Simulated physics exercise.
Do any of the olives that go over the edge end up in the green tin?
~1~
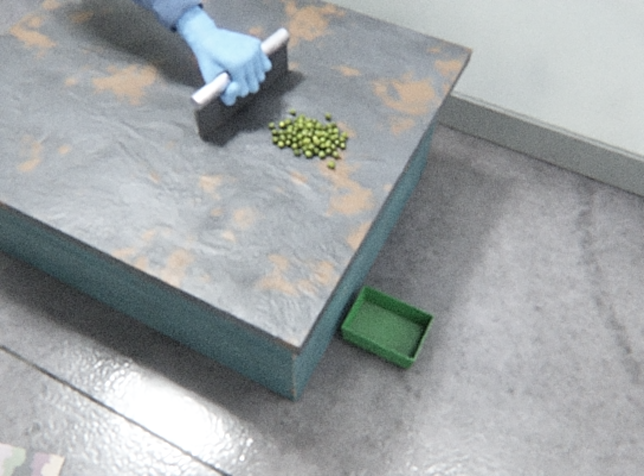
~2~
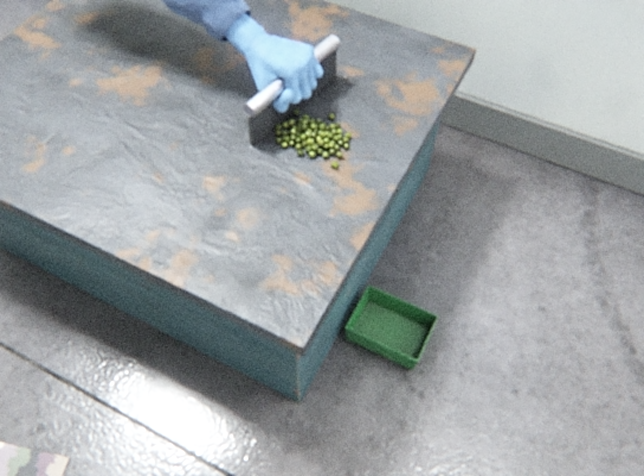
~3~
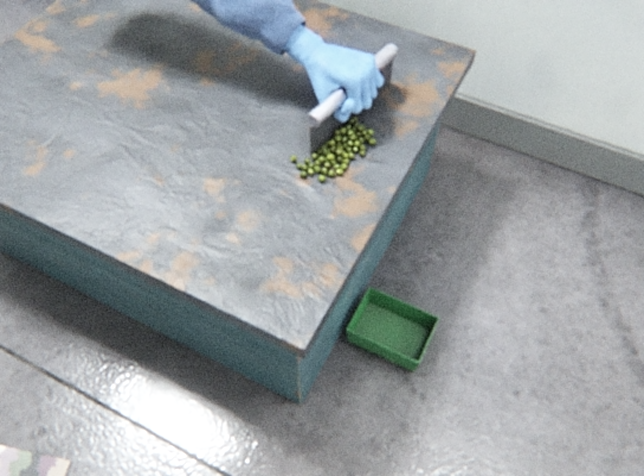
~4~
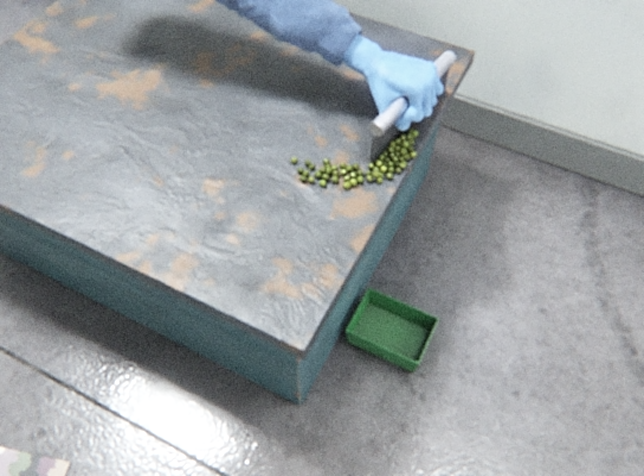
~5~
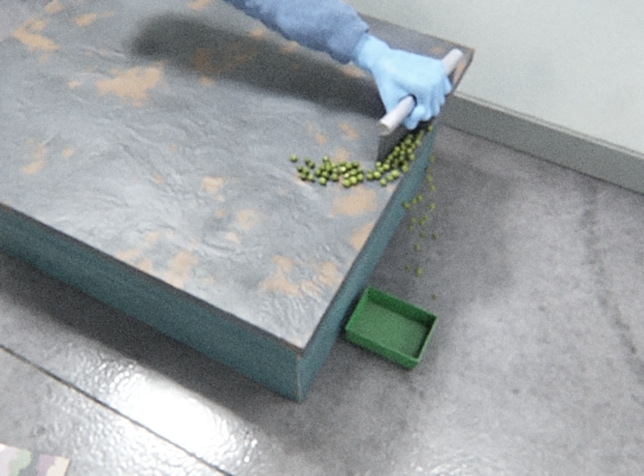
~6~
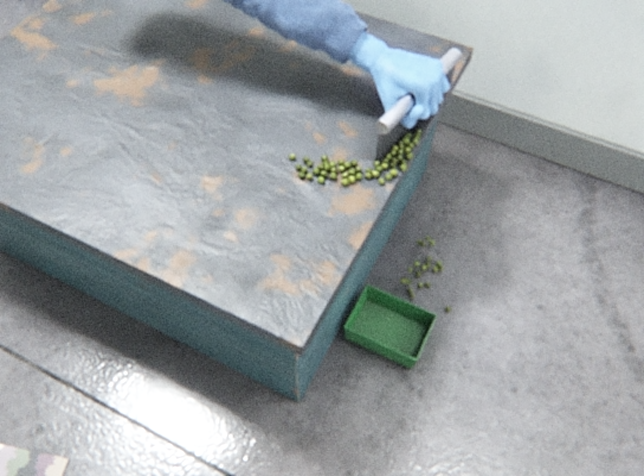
No, the olives that fall land on the floor beyond the green tin, and it stays empty. Most of the olives are still on the tabletop.
